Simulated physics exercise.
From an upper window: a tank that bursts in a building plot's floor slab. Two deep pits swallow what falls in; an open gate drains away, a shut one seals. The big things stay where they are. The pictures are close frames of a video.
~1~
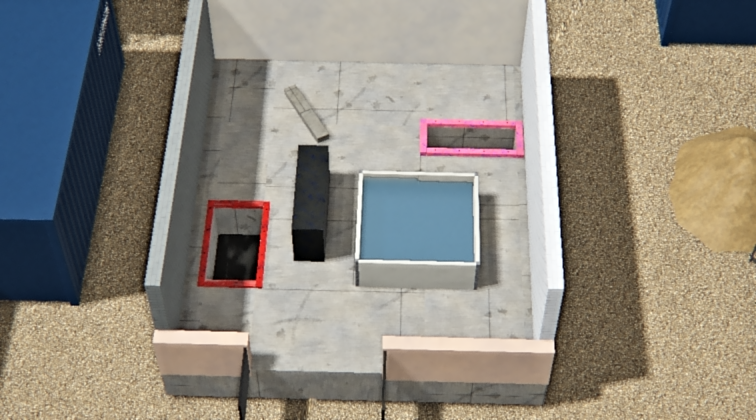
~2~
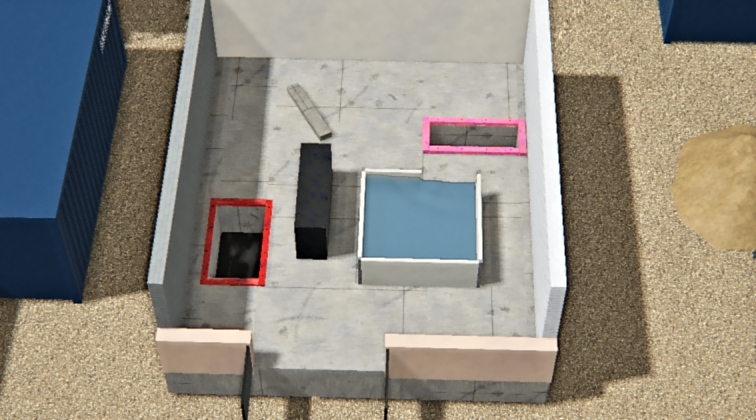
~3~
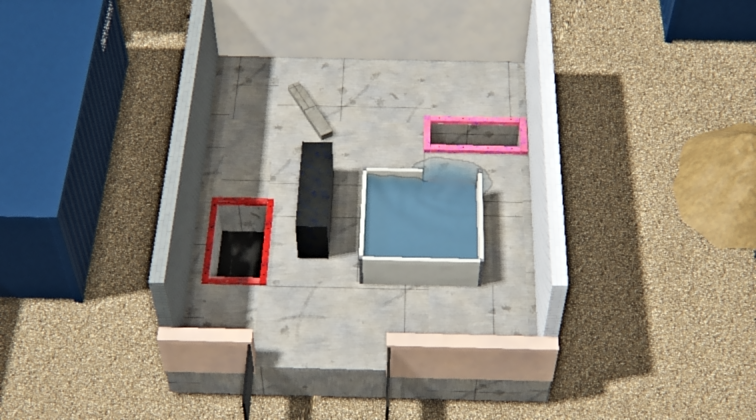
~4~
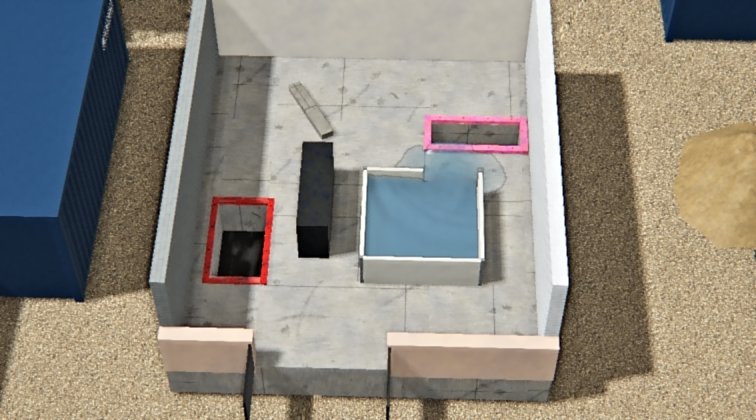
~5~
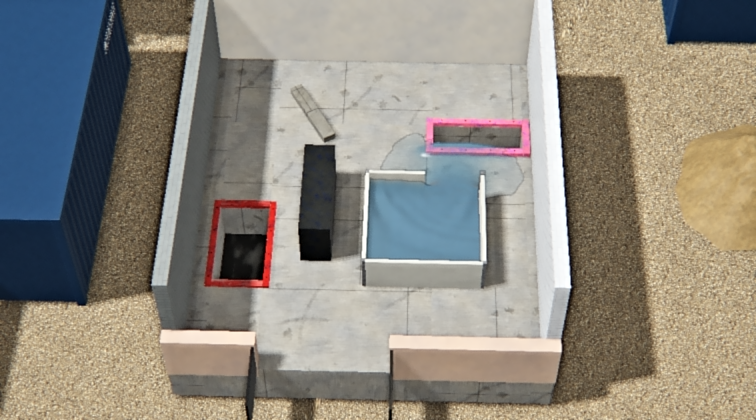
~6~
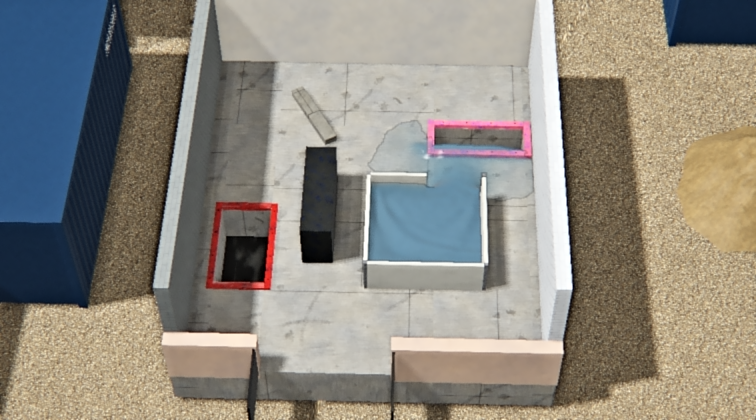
A concrete floor slab held a white-walled water tank between a red-edged pit and a pink-edged one, then the tank's far side opened and water poured out, spreading thinly across the floor around the gap.
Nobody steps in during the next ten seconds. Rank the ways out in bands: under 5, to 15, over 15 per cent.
The gate takes under 5 %; the pink pit takes over 15 %; the red pit takes under 5 %.
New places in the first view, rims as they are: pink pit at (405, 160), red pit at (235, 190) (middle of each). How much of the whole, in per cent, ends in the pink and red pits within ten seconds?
In per cent: Pink 25, red 4.
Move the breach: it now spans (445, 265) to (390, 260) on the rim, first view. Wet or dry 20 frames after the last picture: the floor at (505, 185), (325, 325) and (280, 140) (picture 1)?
In turn: Covered, covered, dry.
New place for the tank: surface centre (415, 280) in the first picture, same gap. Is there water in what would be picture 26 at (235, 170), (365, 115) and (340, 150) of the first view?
In turn: No water, covered, awash.
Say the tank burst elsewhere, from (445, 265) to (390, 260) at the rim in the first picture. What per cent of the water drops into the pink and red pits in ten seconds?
In per cent: Pink 6, red 0.
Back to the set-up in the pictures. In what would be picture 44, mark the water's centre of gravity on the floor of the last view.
Roughly at (413, 208).
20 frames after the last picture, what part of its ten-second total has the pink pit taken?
Roughly 80 per cent.
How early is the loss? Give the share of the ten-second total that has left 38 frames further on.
Near 95 in a hundred.
A moment on, water covers 15 % of the floor; the gate 0 %, the pink pit 11 %, the red pit 0 %.
Next, water covers 25 % of the floor; the gate 0 %, the pink pit 22 %, the red pit 0 %.
Then, water covers 35 % of the floor; the gate 0 %, the pink pit 31 %, the red pit 0 %.
Later, water covers 55 % of the floor; the gate 0 %, the pink pit 38 %, the red pit 0 %.
In the end, water covers 90 % of the floor; the gate 1 %, the pink pit 39 %, the red pit 1 %.
